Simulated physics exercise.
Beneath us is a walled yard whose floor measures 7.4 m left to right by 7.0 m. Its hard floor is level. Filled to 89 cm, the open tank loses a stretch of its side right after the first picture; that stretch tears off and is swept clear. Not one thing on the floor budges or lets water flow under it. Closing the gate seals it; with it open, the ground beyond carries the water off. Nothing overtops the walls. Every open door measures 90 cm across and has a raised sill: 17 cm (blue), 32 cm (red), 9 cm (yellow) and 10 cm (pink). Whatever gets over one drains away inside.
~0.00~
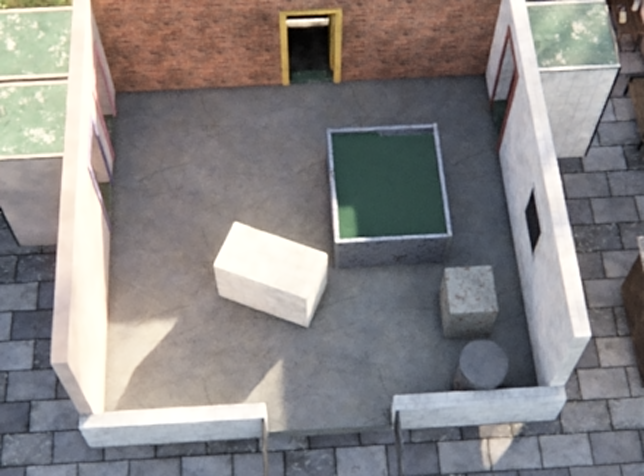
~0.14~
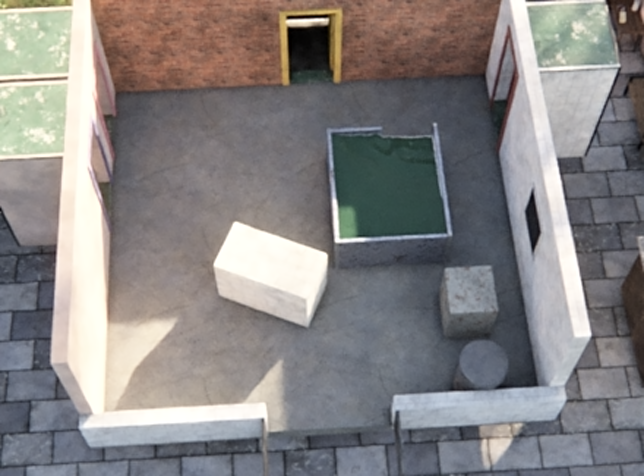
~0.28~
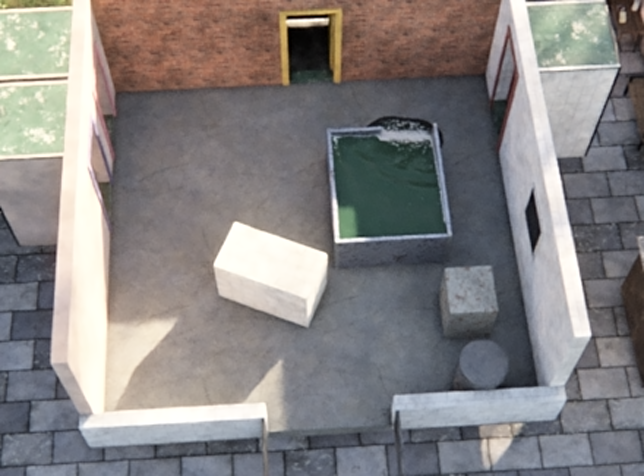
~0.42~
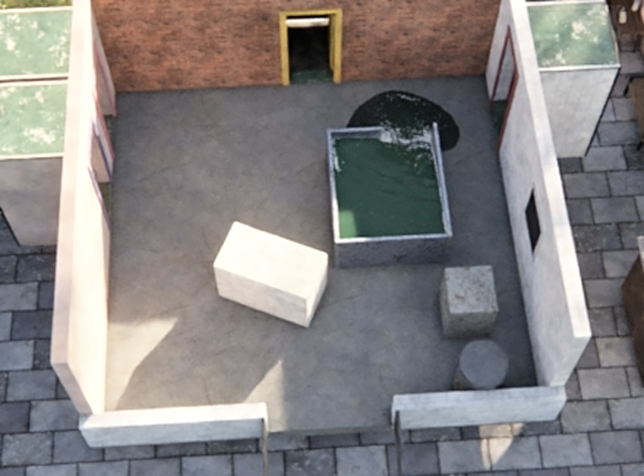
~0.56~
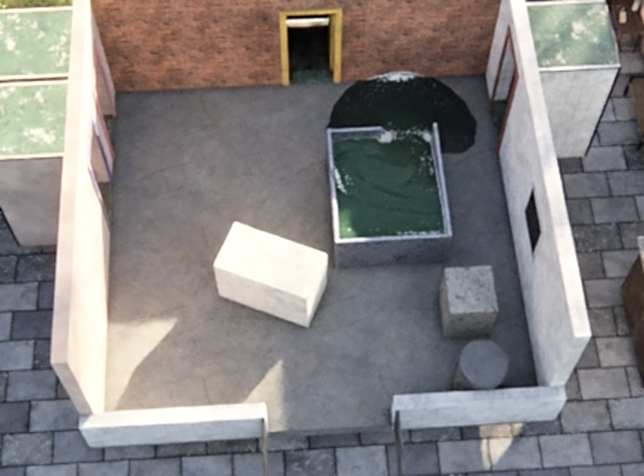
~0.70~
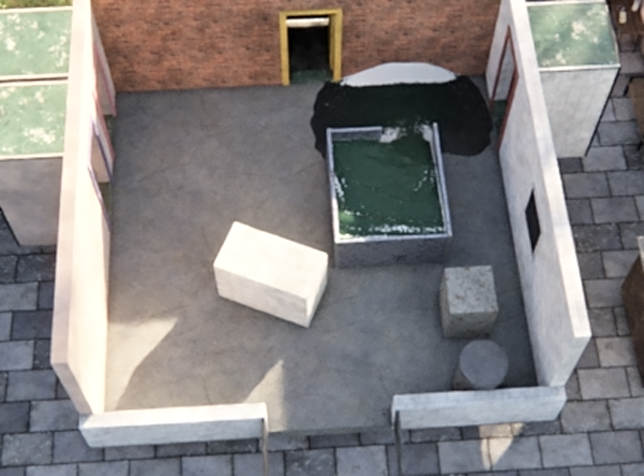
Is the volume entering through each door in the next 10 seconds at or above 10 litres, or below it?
At the end, the blue door remains within the limit, the red door remains within the limit, the yellow door breaks the limit, the pink door breaks the limit.
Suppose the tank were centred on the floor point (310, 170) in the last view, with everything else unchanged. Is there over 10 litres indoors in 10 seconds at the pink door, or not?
With that change, the limit at the pink door is not exceeded.
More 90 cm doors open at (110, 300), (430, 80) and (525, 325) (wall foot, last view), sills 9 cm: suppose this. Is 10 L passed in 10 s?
So, in the order given, it's shy of the mark, then beyond the mark, then beyond the mark.
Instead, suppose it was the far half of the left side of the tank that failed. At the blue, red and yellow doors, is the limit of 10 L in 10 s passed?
Blue beyond, red short, yellow short.
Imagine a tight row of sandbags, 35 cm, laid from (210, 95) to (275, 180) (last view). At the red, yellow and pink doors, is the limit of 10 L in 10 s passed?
Then the red door is short of it, the yellow door over the mark, the pink door short of it.
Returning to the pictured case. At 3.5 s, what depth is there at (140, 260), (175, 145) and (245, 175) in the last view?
Around 0 cm, 4 cm and 2 cm.
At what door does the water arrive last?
That's the blue door.
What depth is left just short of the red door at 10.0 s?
I'd put it near 9.5 cm.
After 1.4 s water covers 15 % of the floor and is deepest (70 cm) near (486, 78); blue door not reached, red door 11 cm at the sill, 0 L in, yellow door 16 cm at the sill, 5 L in, pink door not reached.
After 2.2 s water covers 25 % of the floor and is deepest (52 cm) near (477, 78); blue door not reached, red door 23 cm at the sill, 0 L in, yellow door 16 cm at the sill, 22 L in, pink door not reached.
After 3.5 s water covers 55 % of the floor and is deepest (36 cm) near (472, 290); blue door 11 cm at the sill, 0 L in, red door 24 cm at the sill, 2 L in, yellow door 13 cm at the sill, 42 L in, pink door 20 cm at the sill, 22 L in.
After 6.0 s water covers 80 % of the floor and is deepest (24 cm) near (520, 403); blue door 11 cm at the sill, 0 L in, red door 17 cm at the sill, 2 L in, yellow door 10 cm at the sill, 57 L in, pink door 16 cm at the sill, 76 L in.
After 10.0 s water covers 100 % of the floor and is deepest (16 cm) near (462, 221); blue door 8 cm at the sill, 0 L in, red door 10 cm at the sill, 2 L in, yellow door 6 cm at the sill, 58 L in, pink door 9 cm at the sill, 94 L in.
